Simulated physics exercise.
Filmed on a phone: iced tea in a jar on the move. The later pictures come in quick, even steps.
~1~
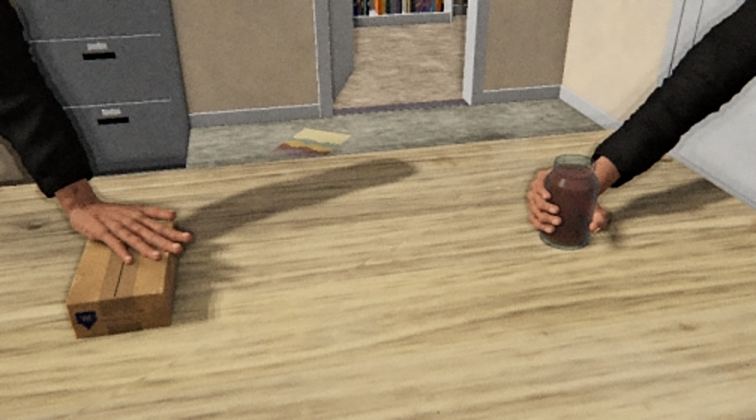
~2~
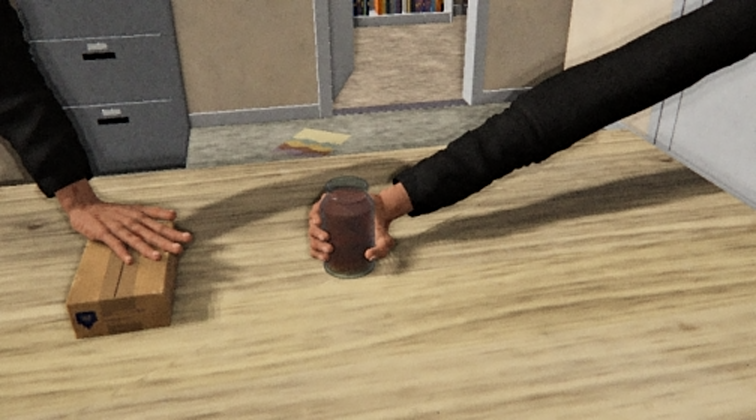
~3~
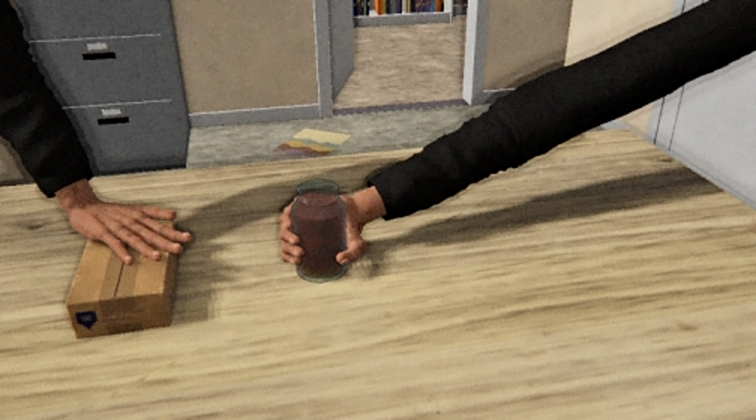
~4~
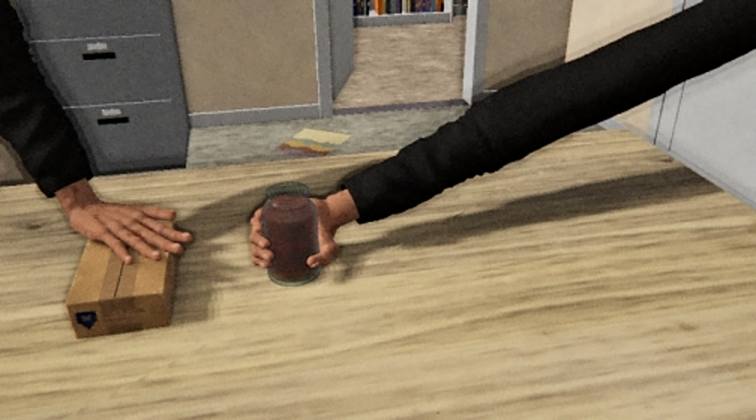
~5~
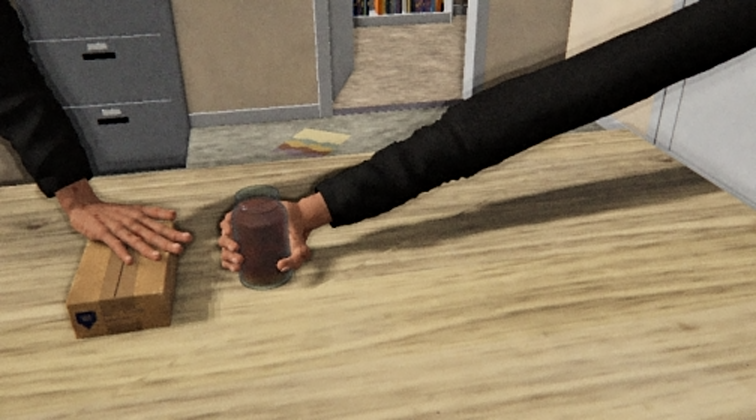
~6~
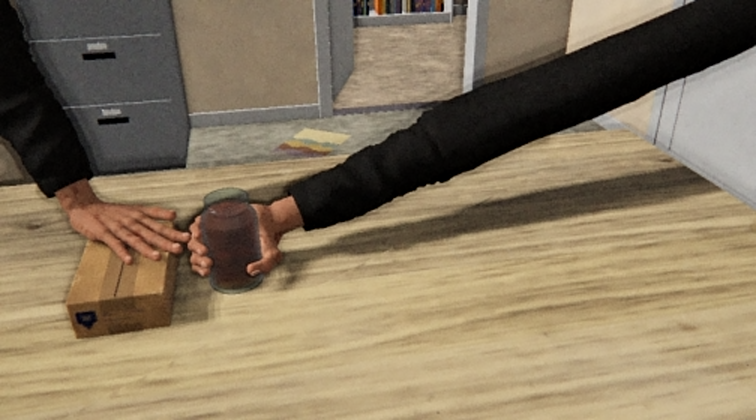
On a wooden tabletop, one hand rests on a cardboard box while another slides a jar of dark liquid leftward toward it.
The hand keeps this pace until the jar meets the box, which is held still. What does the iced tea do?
It slops over.
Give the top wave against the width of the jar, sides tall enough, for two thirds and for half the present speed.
In turn 40 and 30 per cent.
Next, the jar meets the box.
After that, the iced tea surges up the wall; it has slopped over.
Finally, the jar stands at the box; it has slopped over.
